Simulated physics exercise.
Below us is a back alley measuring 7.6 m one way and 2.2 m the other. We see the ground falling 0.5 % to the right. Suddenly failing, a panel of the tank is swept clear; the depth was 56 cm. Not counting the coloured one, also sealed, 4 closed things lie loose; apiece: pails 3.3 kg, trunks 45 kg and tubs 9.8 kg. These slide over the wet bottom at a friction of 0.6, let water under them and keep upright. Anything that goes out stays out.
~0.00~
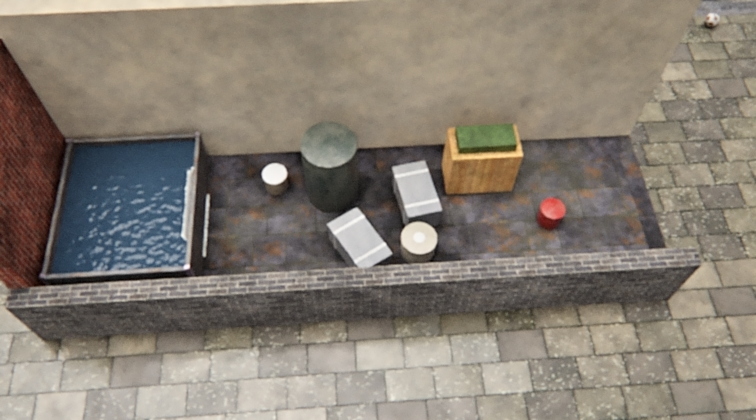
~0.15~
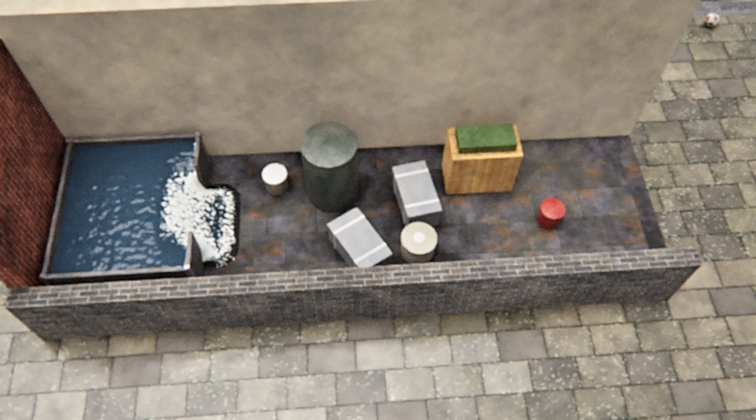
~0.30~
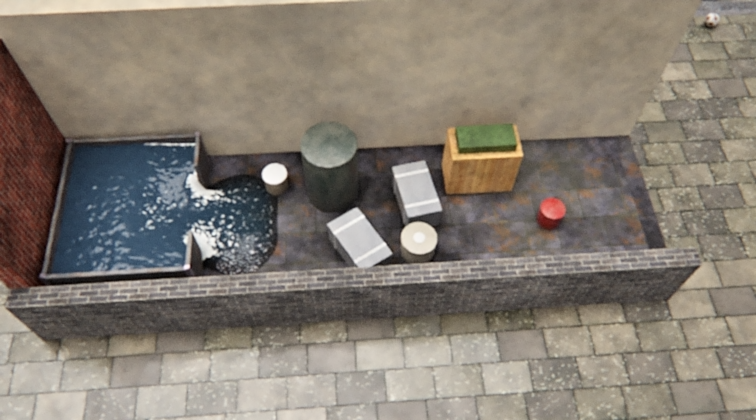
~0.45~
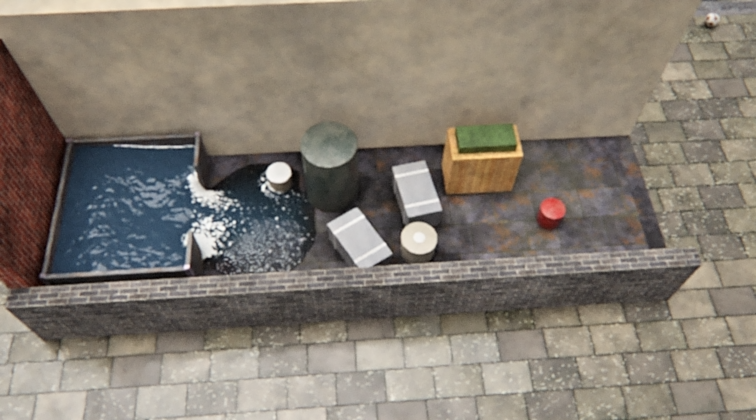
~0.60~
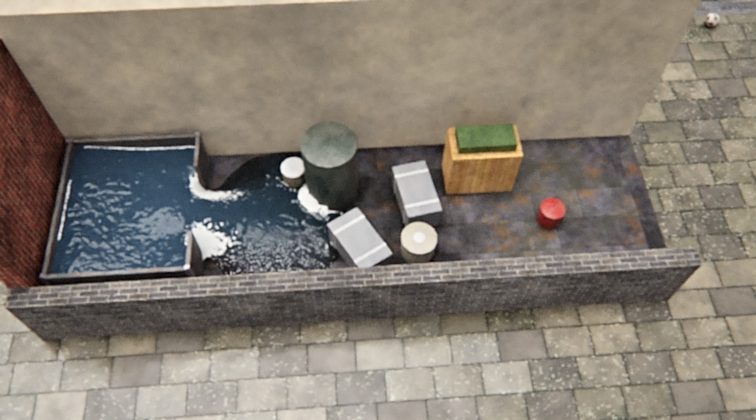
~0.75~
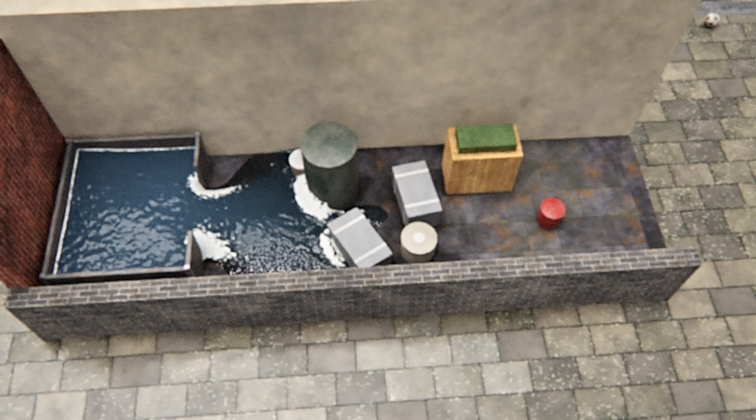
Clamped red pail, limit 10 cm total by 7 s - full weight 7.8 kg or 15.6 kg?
Weight-wise, nothing passes.
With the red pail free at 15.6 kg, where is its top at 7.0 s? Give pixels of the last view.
Position estimate: Around (588, 193).
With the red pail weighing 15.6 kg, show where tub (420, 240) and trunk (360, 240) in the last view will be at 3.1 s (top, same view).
Around (535, 185) and (554, 219).
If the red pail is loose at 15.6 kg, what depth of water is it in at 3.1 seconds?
Close to 7 cm deep.
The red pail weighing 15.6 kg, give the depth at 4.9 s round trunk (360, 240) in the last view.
About 8 cm.
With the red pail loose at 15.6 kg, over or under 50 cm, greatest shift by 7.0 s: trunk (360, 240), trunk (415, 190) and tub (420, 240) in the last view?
Item one exceeds it, item two falls below it, item three exceeds it.
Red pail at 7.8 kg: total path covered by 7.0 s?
Path length near 80 cm.
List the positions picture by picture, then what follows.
The first frame shows the red pail at (553, 208) rests on the ground; 2.9 m2 under water; 0 of 5 have shifted.
The second frame shows the red pail at (553, 208) rests on the ground; water covers 3.4 m2; 0 of 5 have shifted.
The third frame shows the red pail at (553, 208), on the bottom; 4.1 m2 under water; 0 of 5 have shifted.
The fourth frame shows the red pail at (553, 208), on the bottom; 4.9 m2 under water; 1 of 5 have shifted.
The fifth frame shows the red pail at (553, 208), on the bottom; water covers 5.6 m2; 1 of 5 have shifted.
The sixth frame shows the red pail at (553, 208) rests on the ground; water covers 6.1 m2; 1 of 5 have shifted.
After 1.4 s the red pail would be 0 cm from its start with 7.8 kg and 0 cm from its start with 15.6 kg; 0 cm of water round it then.
After 3.1 s the red pail would be 54 cm from its start with 7.8 kg and 43 cm from its start with 15.6 kg; 7 cm of water round it then.
After 4.9 s the red pail would be 73 cm from its start with 7.8 kg and 56 cm from its start with 15.6 kg; 4 cm of water round it then.
After 7.0 s the red pail would be 73 cm from its start with 7.8 kg and 56 cm from its start with 15.6 kg; 6 cm of water round it then.
